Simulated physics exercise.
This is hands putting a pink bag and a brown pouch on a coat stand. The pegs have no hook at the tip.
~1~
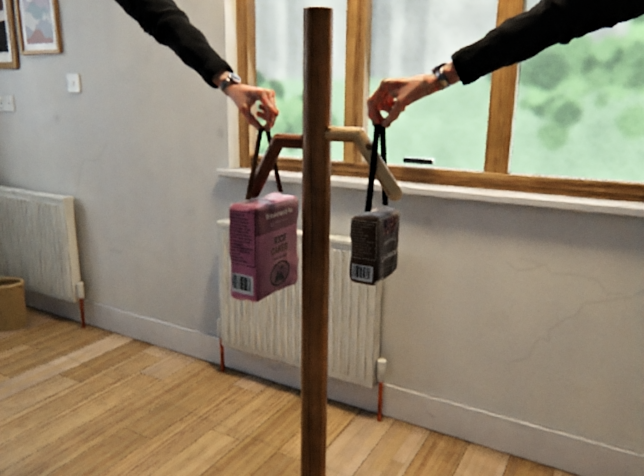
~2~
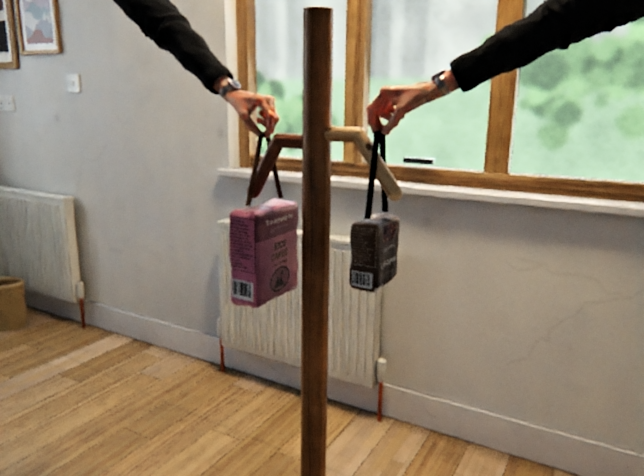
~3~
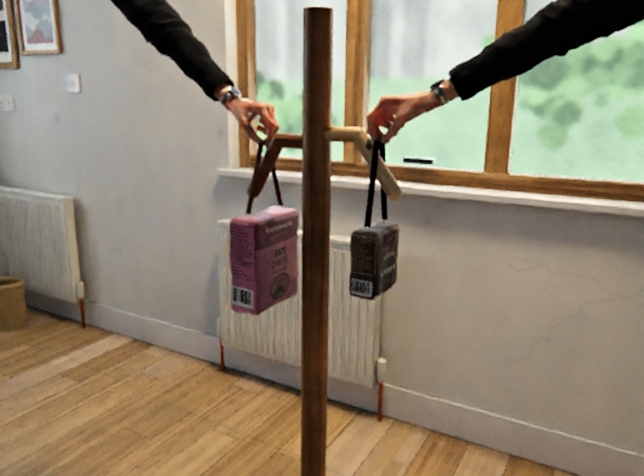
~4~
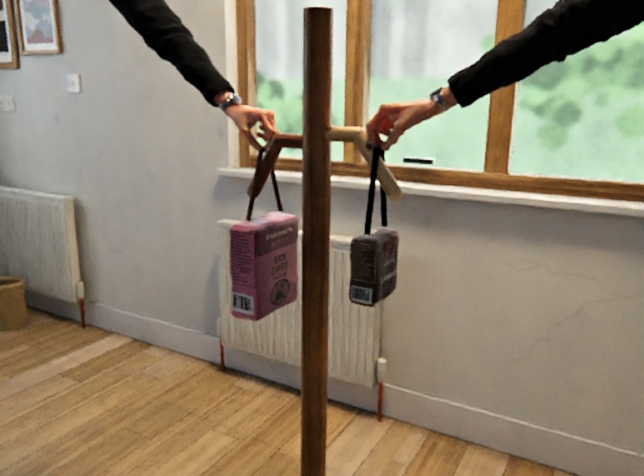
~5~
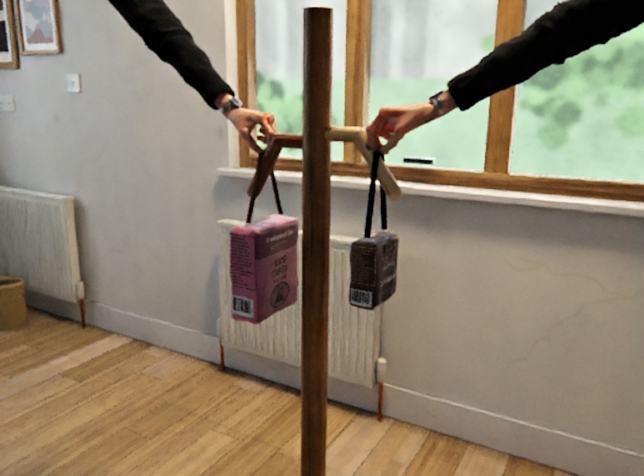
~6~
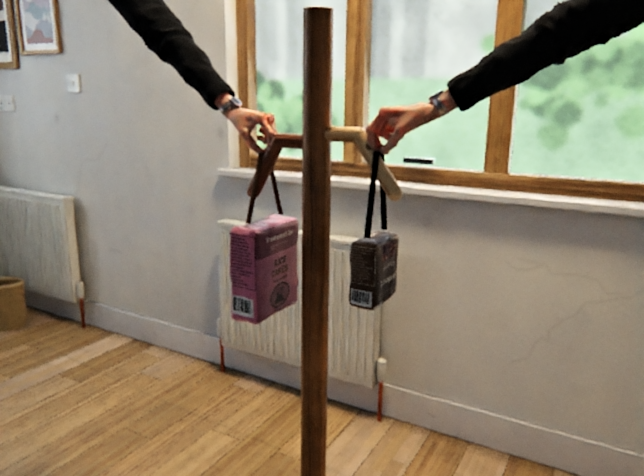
Two hands lower a pink bag and a brown pouch slightly beside a wooden coat stand.
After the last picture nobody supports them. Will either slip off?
As it turns out, the pink bag slips off its peg; the brown pouch drops to the floor.
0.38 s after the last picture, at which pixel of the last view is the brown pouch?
By then it is at (368, 464).
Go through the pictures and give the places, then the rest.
The first frame shows pink bag (265, 246); brown pouch (376, 245); left peg tip (254, 191); right peg tip (395, 193).
The second frame shows pink bag (265, 252); brown pouch (375, 251).
The third frame shows pink bag (265, 259); brown pouch (375, 259).
The fourth frame shows pink bag (266, 265); brown pouch (375, 266).
The fifth frame shows pink bag (266, 268); brown pouch (375, 269).
The sixth frame shows pink bag (266, 268); brown pouch (375, 269); left peg tip (254, 191), sloping steeply down; right peg tip (395, 193), sloping steeply down.
Then, 0.38 s on from there, pink bag on the floor near (268, 446); brown pouch falling near (368, 464).
Then, 0.70 s on from there, pink bag on the floor; brown pouch on the floor.
In the end, pink bag on the floor; brown pouch on the floor. The pink bag drops to the floor and the brown pouch comes down.
